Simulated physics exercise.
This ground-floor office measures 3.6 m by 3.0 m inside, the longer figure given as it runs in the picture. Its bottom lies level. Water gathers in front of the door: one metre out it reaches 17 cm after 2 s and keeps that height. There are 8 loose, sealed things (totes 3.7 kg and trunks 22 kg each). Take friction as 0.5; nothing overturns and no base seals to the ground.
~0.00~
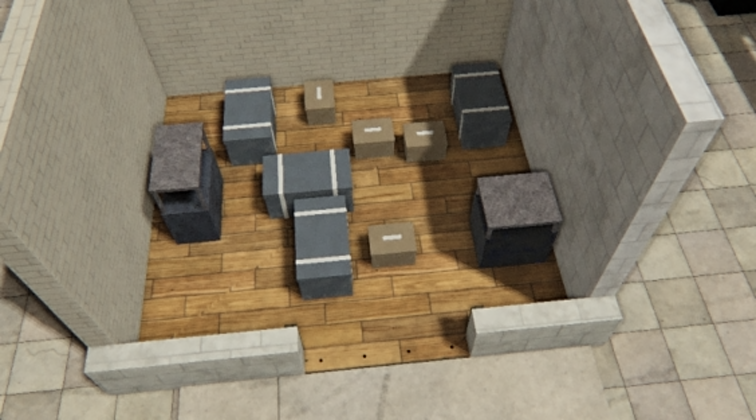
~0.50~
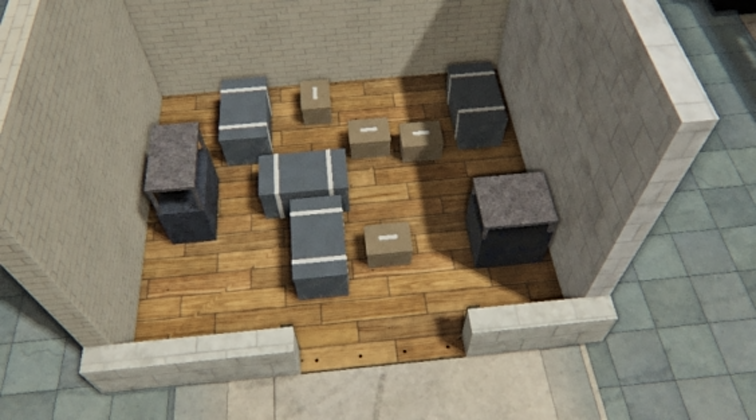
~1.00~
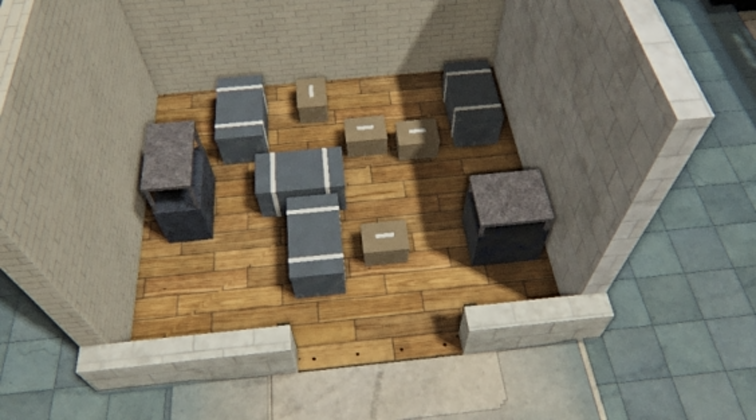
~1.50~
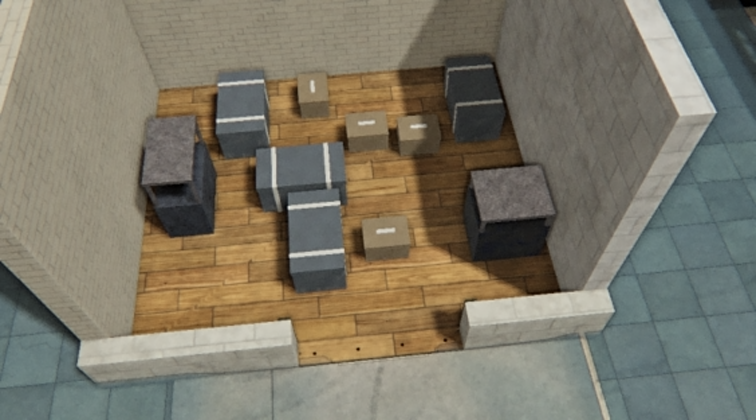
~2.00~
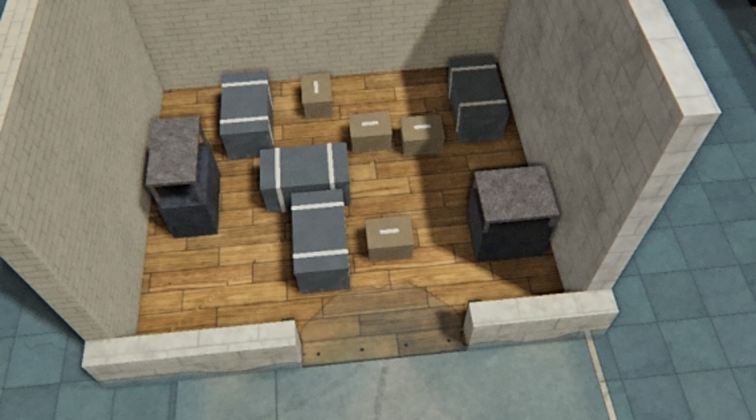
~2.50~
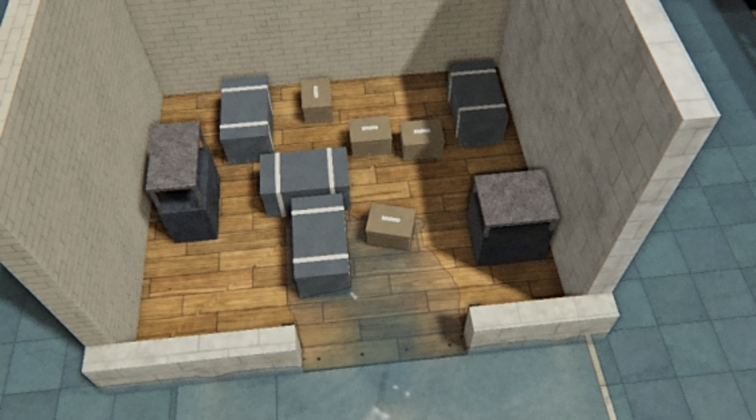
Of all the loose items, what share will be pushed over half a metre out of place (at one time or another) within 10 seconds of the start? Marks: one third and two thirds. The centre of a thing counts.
That comes to two thirds or more.
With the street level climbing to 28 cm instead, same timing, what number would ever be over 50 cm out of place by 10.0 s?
In that case 8 of them.
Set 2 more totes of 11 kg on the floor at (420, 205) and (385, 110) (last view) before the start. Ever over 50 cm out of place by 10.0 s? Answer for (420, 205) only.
Answer: Over.
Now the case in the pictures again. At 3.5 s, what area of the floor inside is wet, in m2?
About 5.0 m2.
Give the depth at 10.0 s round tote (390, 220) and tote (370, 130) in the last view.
About 11 and 15 cm.
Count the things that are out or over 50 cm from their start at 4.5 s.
I count 4.
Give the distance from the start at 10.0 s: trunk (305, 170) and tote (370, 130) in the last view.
In that order: 80 cm, 140 cm.
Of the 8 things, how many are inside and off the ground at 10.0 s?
At that moment 8.
After 3.5 s 1 of 8 are over 50 cm from their spots; 1 afloat.
After 4.5 s 4 of 8 are over 50 cm from their spots; 3 afloat.
After 7.0 s 5 of 8 are over 50 cm from their spots; 6 afloat.
After 10.0 s 8 of 8 are over 50 cm from their spots, and 8 have been at some point; 8 afloat.
